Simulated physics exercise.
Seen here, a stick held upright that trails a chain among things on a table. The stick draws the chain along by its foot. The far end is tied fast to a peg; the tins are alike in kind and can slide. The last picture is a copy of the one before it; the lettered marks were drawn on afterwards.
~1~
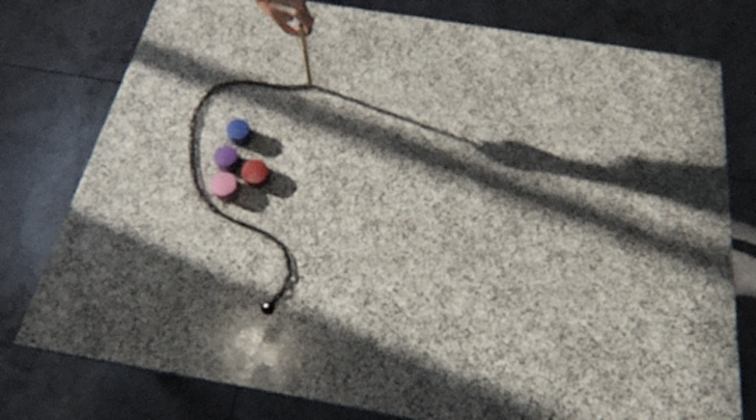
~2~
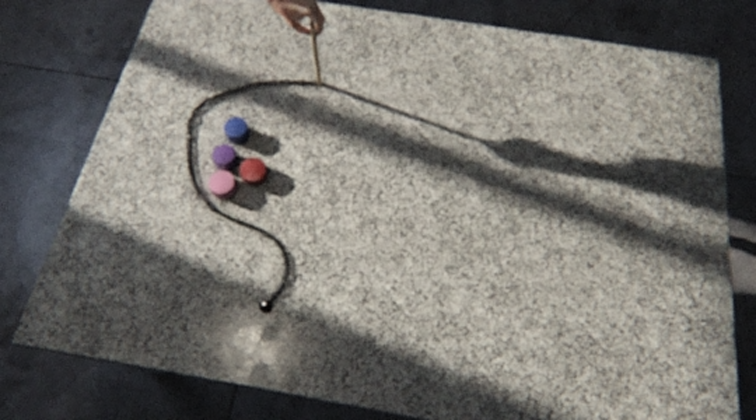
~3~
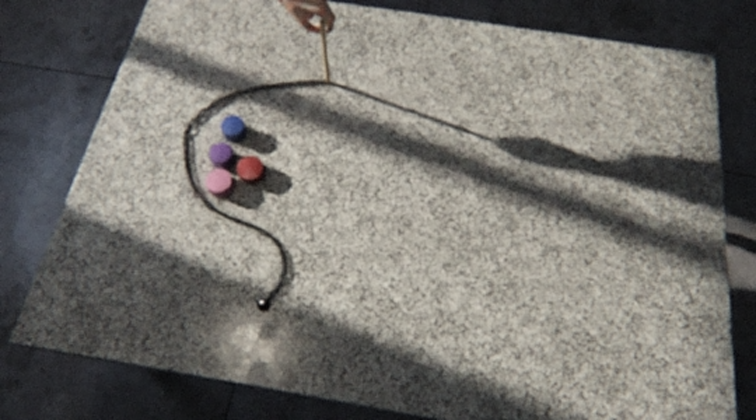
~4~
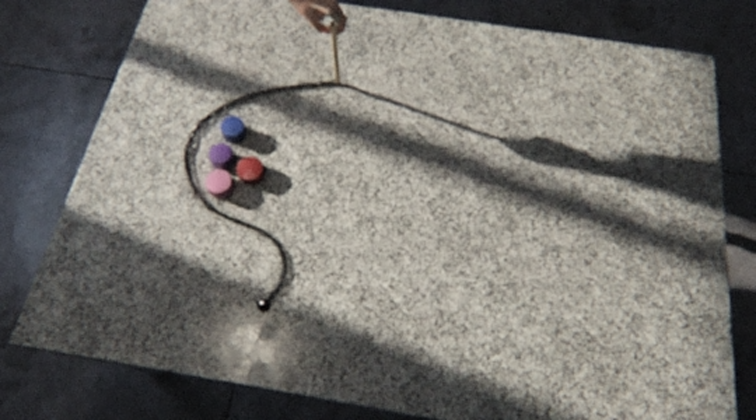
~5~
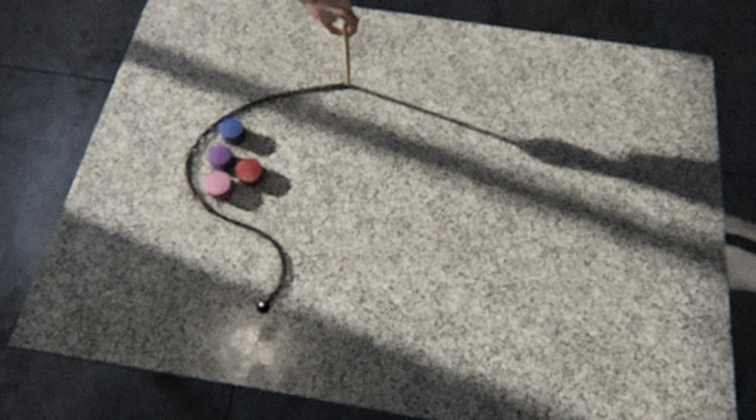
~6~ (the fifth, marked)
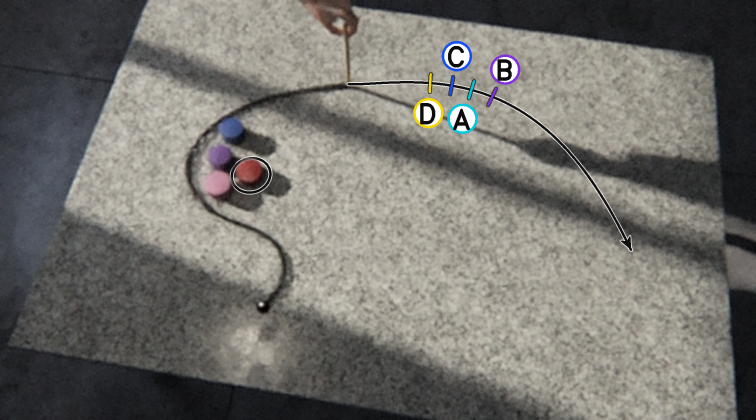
A hand draws a dark chain slowly rightward with an upright stick, beside four coloured tins.
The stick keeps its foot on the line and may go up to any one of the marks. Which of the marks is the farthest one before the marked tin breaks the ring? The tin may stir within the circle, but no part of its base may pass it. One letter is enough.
At D, and not beyond.
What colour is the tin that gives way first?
The blue tin.
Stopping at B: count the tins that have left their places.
Four.
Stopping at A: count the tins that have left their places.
By then, four.
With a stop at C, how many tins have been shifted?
Four.
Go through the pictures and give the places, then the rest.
Purple tin (228, 160); pink tin (225, 187); blue tin (239, 133), in the first picture.
Blue tin (237, 131); red tin (254, 172), in the second picture.
Peg (263, 303); purple tin (223, 156), in the third picture.
Pink tin (220, 184); blue tin (234, 130), in the fourth picture.
Red tin (250, 173); peg (262, 305); purple tin (222, 159), in the fifth picture.
On the marked copy, A at (471, 90); B at (492, 97); C at (452, 86); D at (430, 83); the ring at (251, 175); the route from (349, 84) via (518, 109) to (631, 250).
With D. Early on, foot of the stick (377, 84); red tin (250, 173).
Further on, foot of the stick (405, 83); blue tin (235, 133); red tin (250, 173).
At the end, foot of the stick (430, 84); purple tin (231, 162); pink tin (225, 185); blue tin (252, 149); red tin (251, 173); the red tin is still in its ring.
As for the rest, A drags the ringed tin to (275, 181); B drags the ringed tin to (288, 186); C drags the ringed tin to (264, 177).
